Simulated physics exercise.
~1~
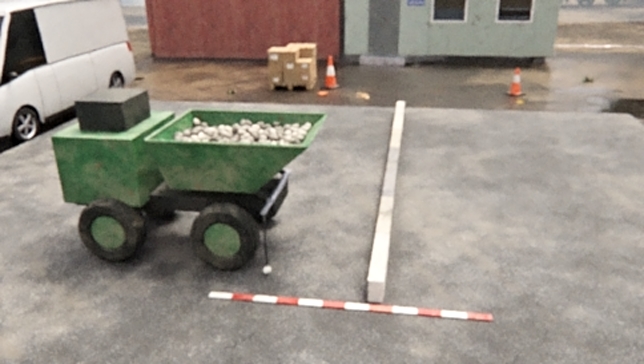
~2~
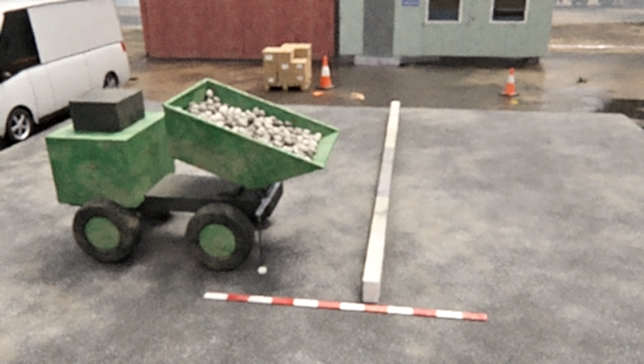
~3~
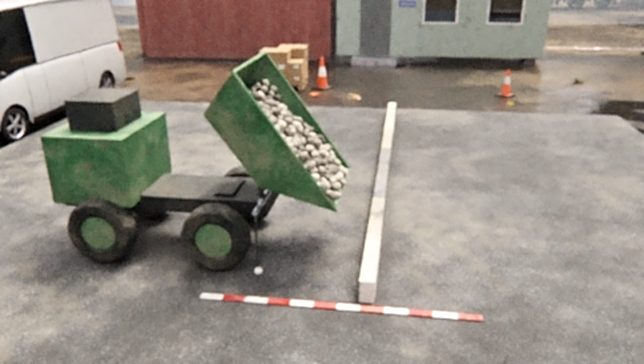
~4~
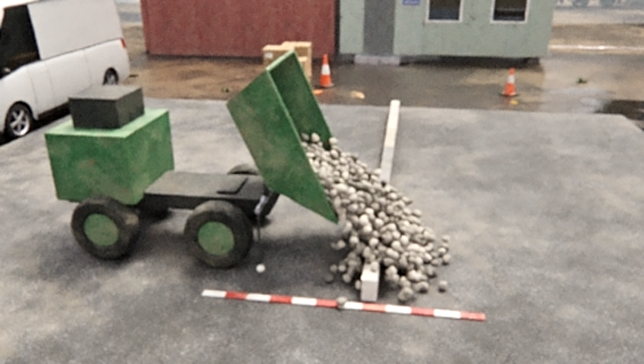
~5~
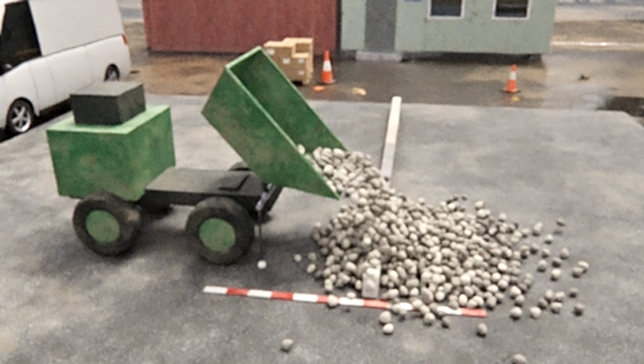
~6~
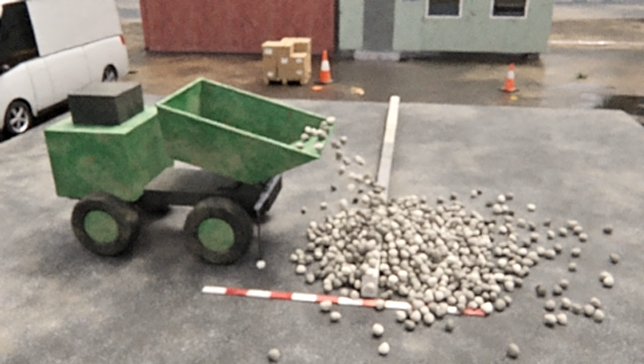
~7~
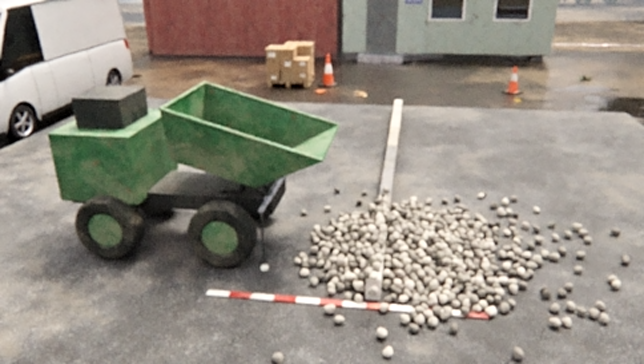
A green dumper tips its load of round stones across the kerb, then lowers its skip.
